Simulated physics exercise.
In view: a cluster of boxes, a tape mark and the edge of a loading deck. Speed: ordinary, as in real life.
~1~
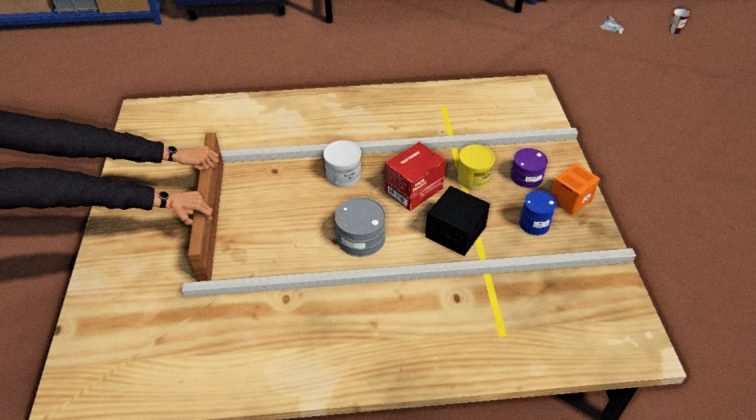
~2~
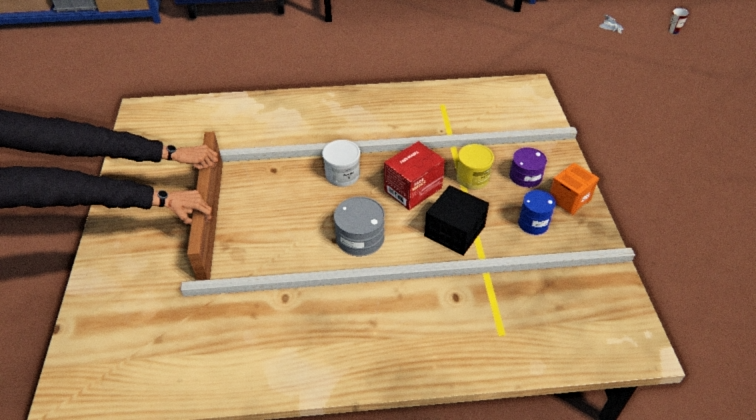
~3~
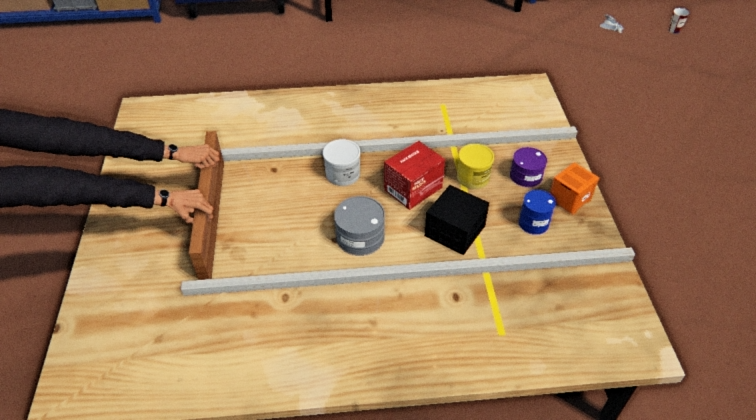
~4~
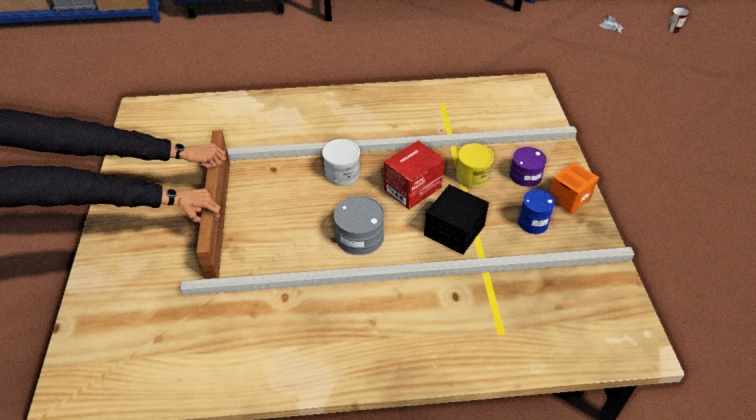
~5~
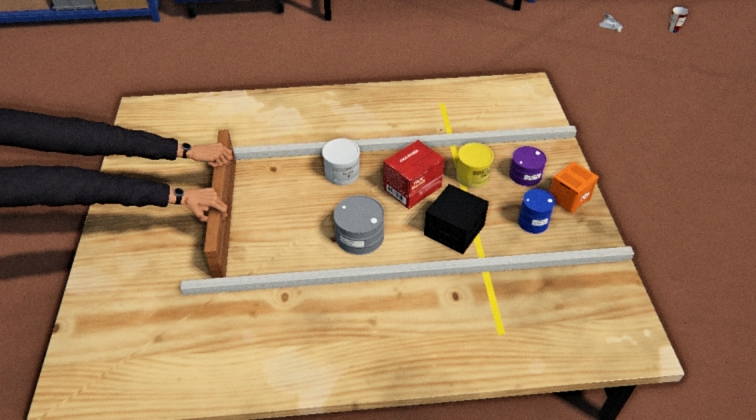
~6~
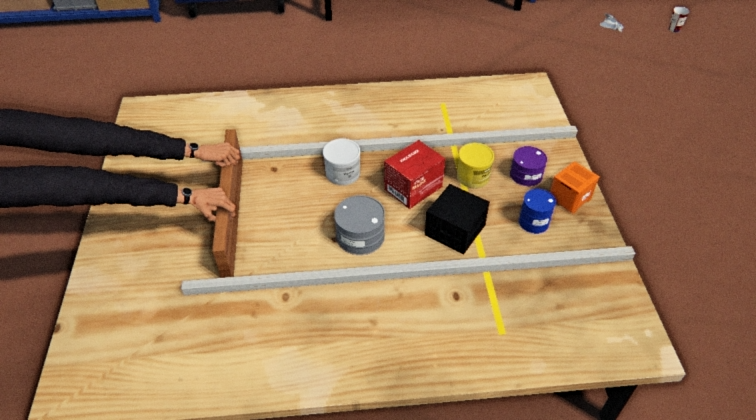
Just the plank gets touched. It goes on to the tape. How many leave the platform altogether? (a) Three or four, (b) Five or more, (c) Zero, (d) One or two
Answer: C.
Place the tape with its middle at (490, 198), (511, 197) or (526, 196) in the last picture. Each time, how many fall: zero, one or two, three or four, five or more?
Place one: Not one; place two: Just one or two; place three: Three or four.
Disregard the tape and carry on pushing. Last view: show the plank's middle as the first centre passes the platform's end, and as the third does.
Earlier crossing: About (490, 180); later crossing: About (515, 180).
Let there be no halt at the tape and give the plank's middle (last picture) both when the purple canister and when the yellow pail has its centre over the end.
Middle: Roughly (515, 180); roughly (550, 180).
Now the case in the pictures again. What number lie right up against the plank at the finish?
Count: 3.
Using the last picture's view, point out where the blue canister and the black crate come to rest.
Looks like one lands around (581, 205), and the other around (547, 213).
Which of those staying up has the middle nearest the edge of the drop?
Answer: The orange tote.
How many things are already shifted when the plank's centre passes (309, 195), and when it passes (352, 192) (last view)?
At the first point the count is 0, at the second it's 2.
Soon after, none off yet; orange tote at rest near (573, 188); purple canister at rest near (528, 166); blue canister at rest near (537, 211).
Then, none off yet; orange tote at rest near (573, 188); purple canister at rest near (528, 166); blue canister moving near (539, 211).
At rest, the number that fall off is zero.
